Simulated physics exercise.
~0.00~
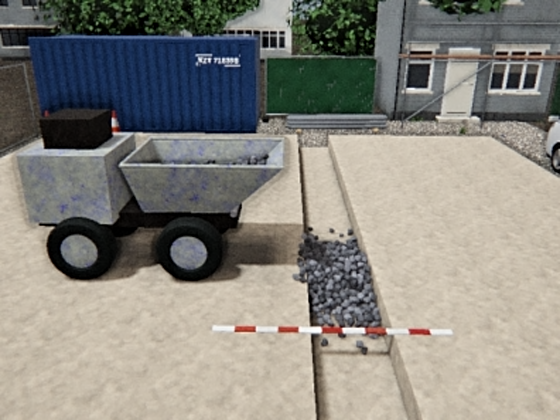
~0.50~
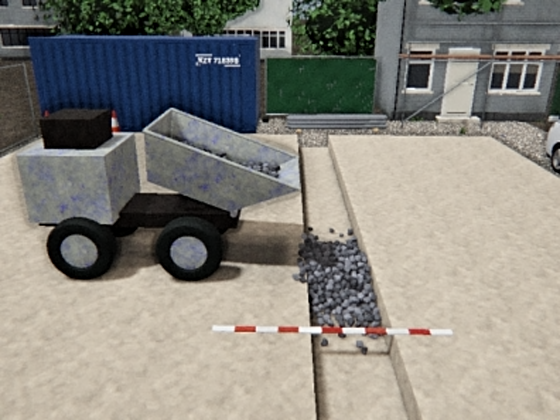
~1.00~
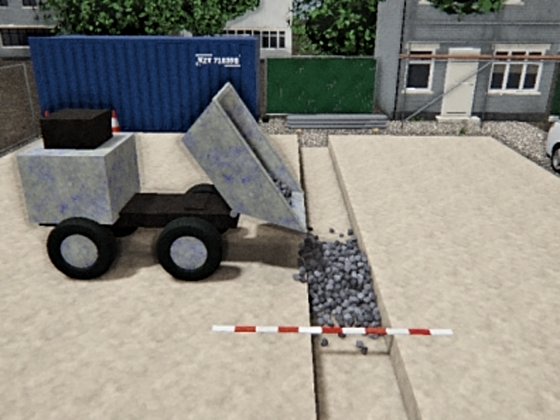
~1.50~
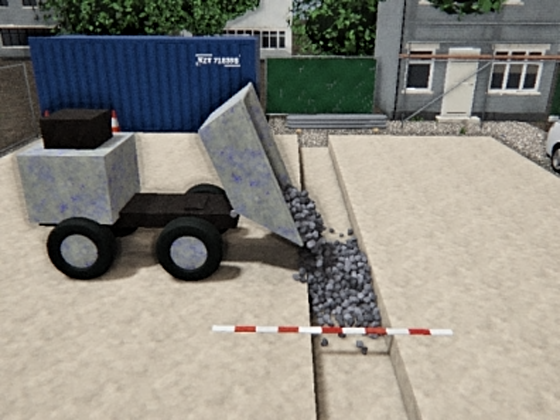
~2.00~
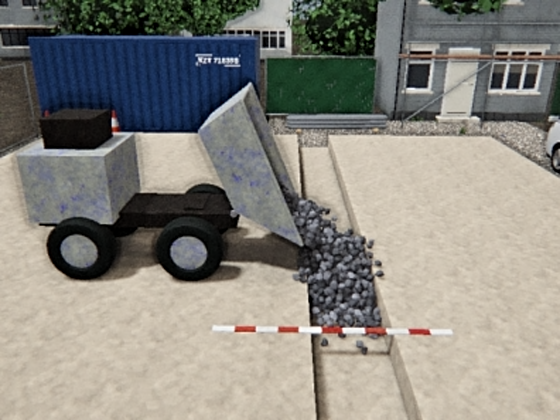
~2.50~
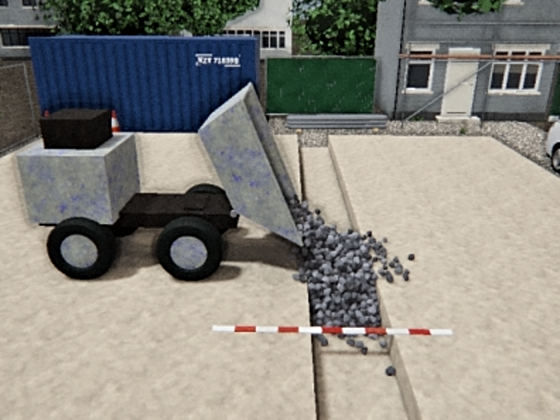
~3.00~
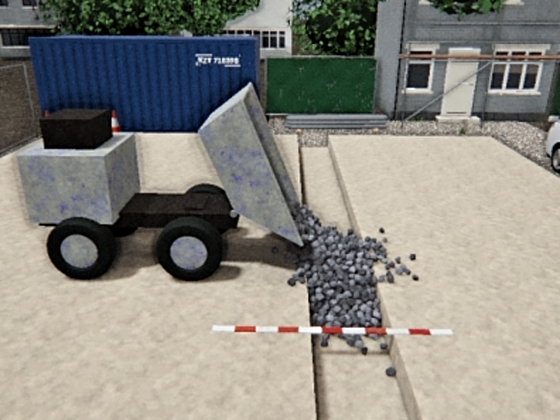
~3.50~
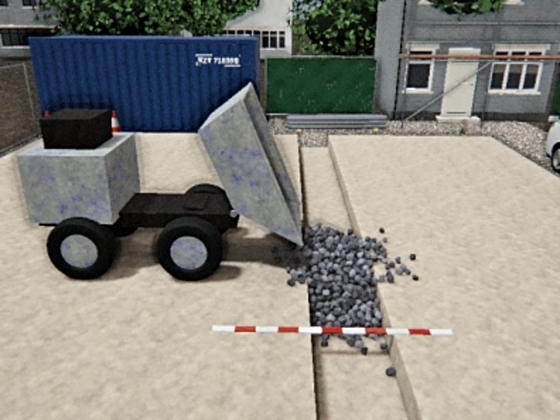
At first, a small grey dumper with a load of dark stones in its body stands beside a straight trench, where a heap of similar stones already lies behind a red and white striped staff. The body tilts up toward the right, its front lip dropping toward the trench while the stones stay inside. As it reaches its steepest tilt, the stones begin sliding over the lip. They pour onto the old heap, and some roll across onto the ground beyond. Finally the body stays raised, with the trench piled higher and a few stones scattered on either side.
